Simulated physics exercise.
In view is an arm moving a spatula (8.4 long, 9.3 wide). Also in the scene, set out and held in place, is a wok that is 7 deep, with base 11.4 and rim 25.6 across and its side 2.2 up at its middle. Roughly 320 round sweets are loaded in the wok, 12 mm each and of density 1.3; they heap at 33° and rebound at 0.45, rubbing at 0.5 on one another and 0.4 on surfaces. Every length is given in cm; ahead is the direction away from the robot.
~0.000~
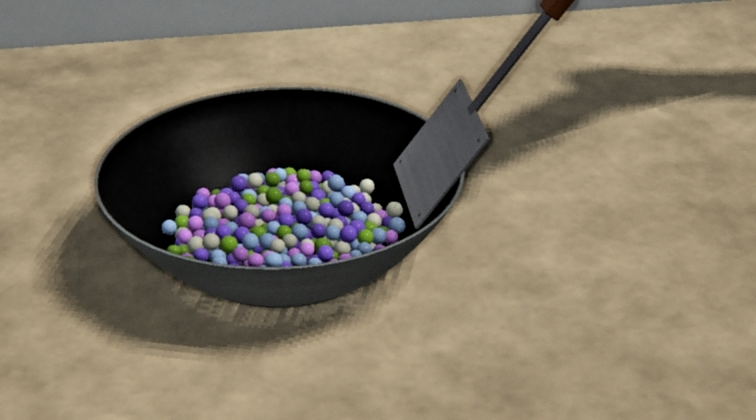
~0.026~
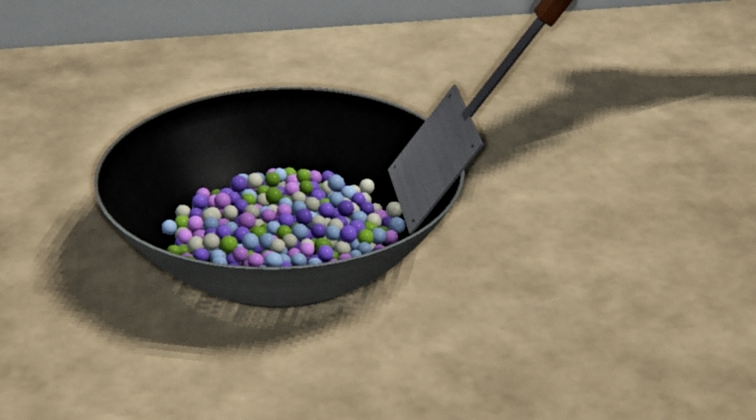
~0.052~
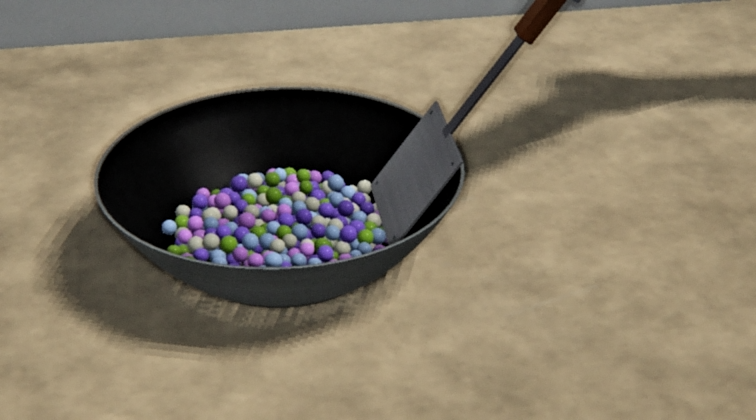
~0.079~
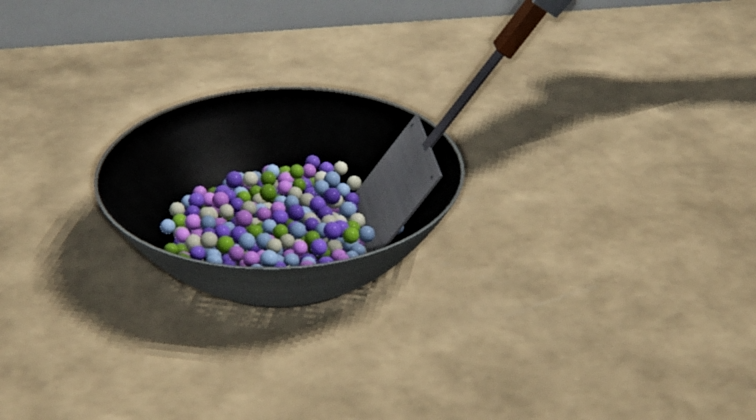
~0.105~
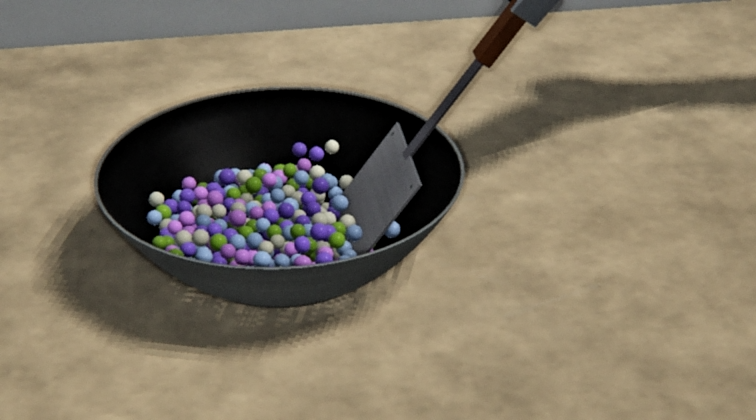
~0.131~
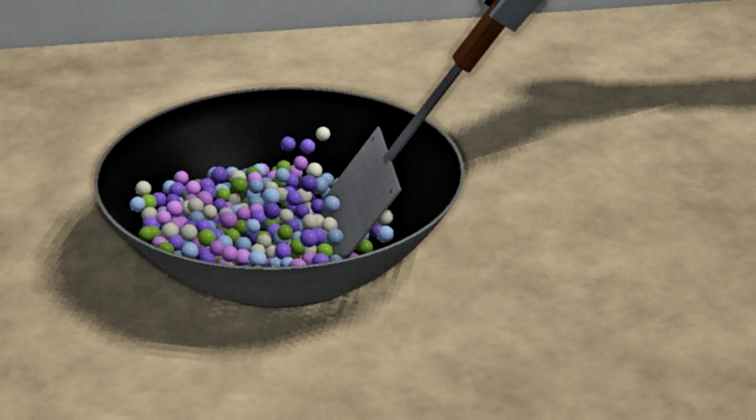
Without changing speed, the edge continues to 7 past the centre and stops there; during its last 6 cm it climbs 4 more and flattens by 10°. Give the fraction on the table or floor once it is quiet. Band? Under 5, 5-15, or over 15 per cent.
5-15 per cent.
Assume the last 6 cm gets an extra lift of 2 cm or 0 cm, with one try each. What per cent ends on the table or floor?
I'd say close to 5 percent for the first and close to 5 percent for the second.
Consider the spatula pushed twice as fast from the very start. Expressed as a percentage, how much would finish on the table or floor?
The share on the table or floor would be about 35 percent.
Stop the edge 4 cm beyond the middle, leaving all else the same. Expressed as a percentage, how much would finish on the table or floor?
Close to 0 per cent would end on the table or floor.
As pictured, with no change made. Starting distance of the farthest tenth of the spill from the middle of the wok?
Distance: Approx. 30 cm.
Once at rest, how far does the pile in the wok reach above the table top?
6.5 cm.
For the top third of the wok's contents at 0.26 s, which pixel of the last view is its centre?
Roughly pixel (187, 197).
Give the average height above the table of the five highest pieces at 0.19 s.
5 cm.
After 0.19 s, sloping 54°, highest piece 6 above the table; 319 in the wok.
After 0.26 s, sloping 49°, highest piece 7 above the table; 319 in the wok.
After 0.49 s, sloping 44°, highest piece 8 above the table; 293 in the wok, 19 on the table or floor, 7 on the blade or in flight.
After 1.54 s, sloping 44°, highest piece 6 above the table; 293 in the wok, 26 on the table or floor.
At rest, 293 in the wok, 26 on the table or floor. That is 8 % on the table or floor.
